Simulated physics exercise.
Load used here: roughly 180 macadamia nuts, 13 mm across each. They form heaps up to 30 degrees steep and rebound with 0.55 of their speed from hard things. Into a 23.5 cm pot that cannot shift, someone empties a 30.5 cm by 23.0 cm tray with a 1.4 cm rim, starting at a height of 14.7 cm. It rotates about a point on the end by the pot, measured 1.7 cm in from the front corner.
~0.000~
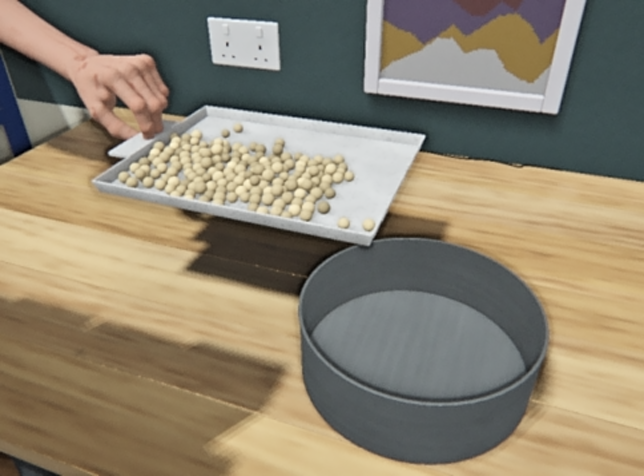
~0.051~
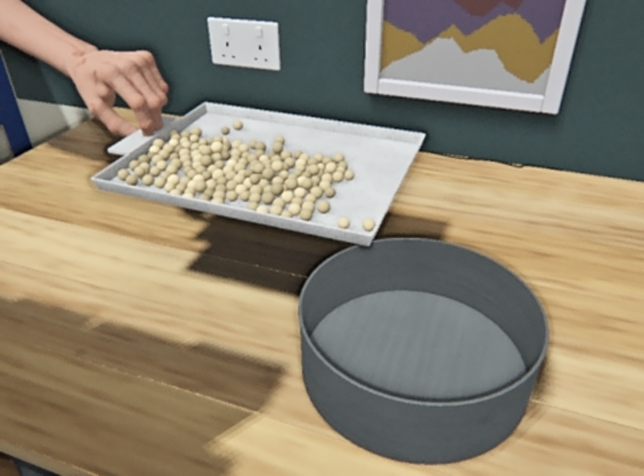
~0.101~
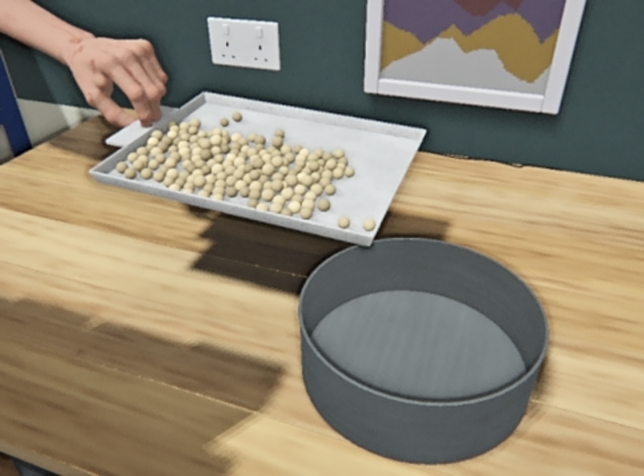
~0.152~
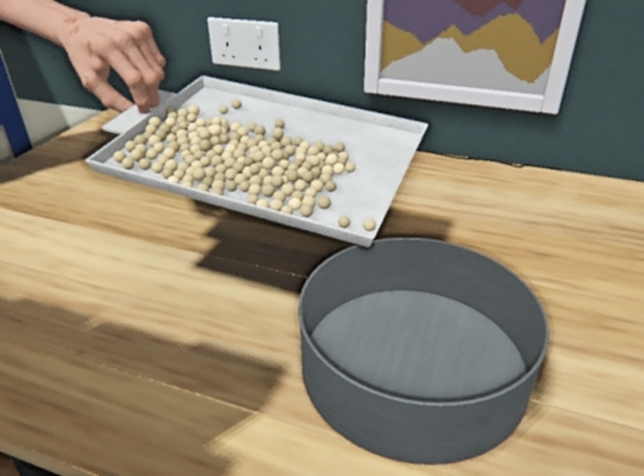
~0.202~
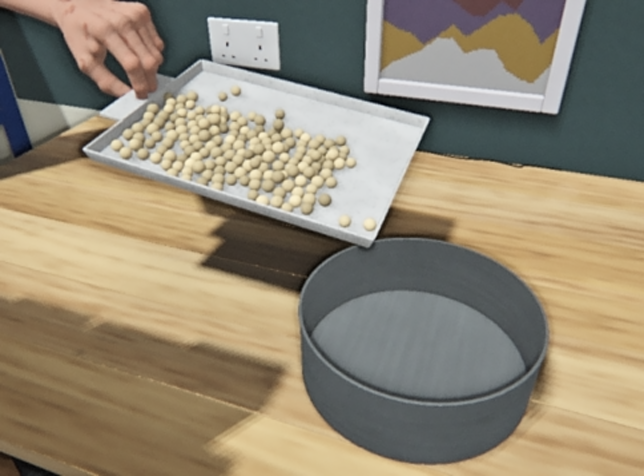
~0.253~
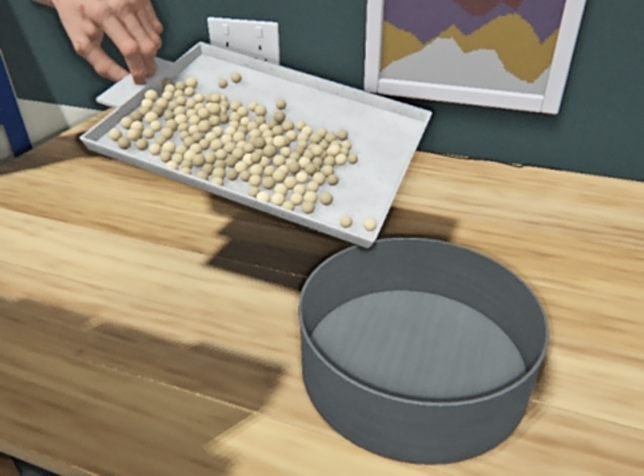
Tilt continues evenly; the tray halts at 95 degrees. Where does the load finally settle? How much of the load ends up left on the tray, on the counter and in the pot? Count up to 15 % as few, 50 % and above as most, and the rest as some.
My estimate: Left on the tray few, counter few, pot most.
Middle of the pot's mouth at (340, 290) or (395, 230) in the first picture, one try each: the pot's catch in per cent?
Spot one: Some 100 per cent; spot two: Some 5 per cent.
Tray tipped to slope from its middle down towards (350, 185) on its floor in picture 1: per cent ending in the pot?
Near 75 percent, give or take.
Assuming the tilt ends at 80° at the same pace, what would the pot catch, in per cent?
Around 95 per cent, then.
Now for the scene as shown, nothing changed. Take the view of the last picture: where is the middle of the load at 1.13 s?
Roughly pixel (374, 220).
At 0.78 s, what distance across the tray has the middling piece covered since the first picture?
Roughly 6 cm.
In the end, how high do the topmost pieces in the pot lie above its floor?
2.5 cm.
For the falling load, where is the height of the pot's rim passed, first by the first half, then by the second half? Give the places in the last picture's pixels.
It passes about (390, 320) first and (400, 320) afterwards.
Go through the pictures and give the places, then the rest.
Tray tilt 0 degrees, front corners at (97, 180) and (369, 232); middle of the pieces at (241, 171); pot at (420, 306), in the first picture.
Tray tilt 1 degrees, front corners at (97, 178) and (369, 233); middle of the pieces at (240, 169), in the second picture.
Tray tilt 3 degrees, front corners at (95, 170) and (369, 233), lowest corner right front; middle of the pieces at (240, 163), in the third picture.
Tray tilt 7 degrees, front corners at (92, 159) and (370, 234), lowest corner right front; middle of the pieces at (240, 155), in the fourth picture.
Tray tilt 10 degrees, front corners at (89, 148) and (370, 236), lowest corner right front; middle of the pieces at (239, 147), in the fifth picture.
Tray tilt 14 degrees, front corners at (86, 137) and (371, 237), lowest corner right front; middle of the pieces at (240, 138); pot at (420, 306). Its pace works out near 75 degrees a second, in the sixth picture.
After 0.78 s, tilt 52 degrees; the tray holds 100 %, the pot 0 %.
After 1.13 s, tilt 78 degrees; the tray holds 60 %, the pot 25 %.
After 1.58 s, tilt 95 degrees; the tray holds 0 %, the pot 100 %.
At rest (2.2 s), tray 0 %, counter 0 %, pot 100 %.
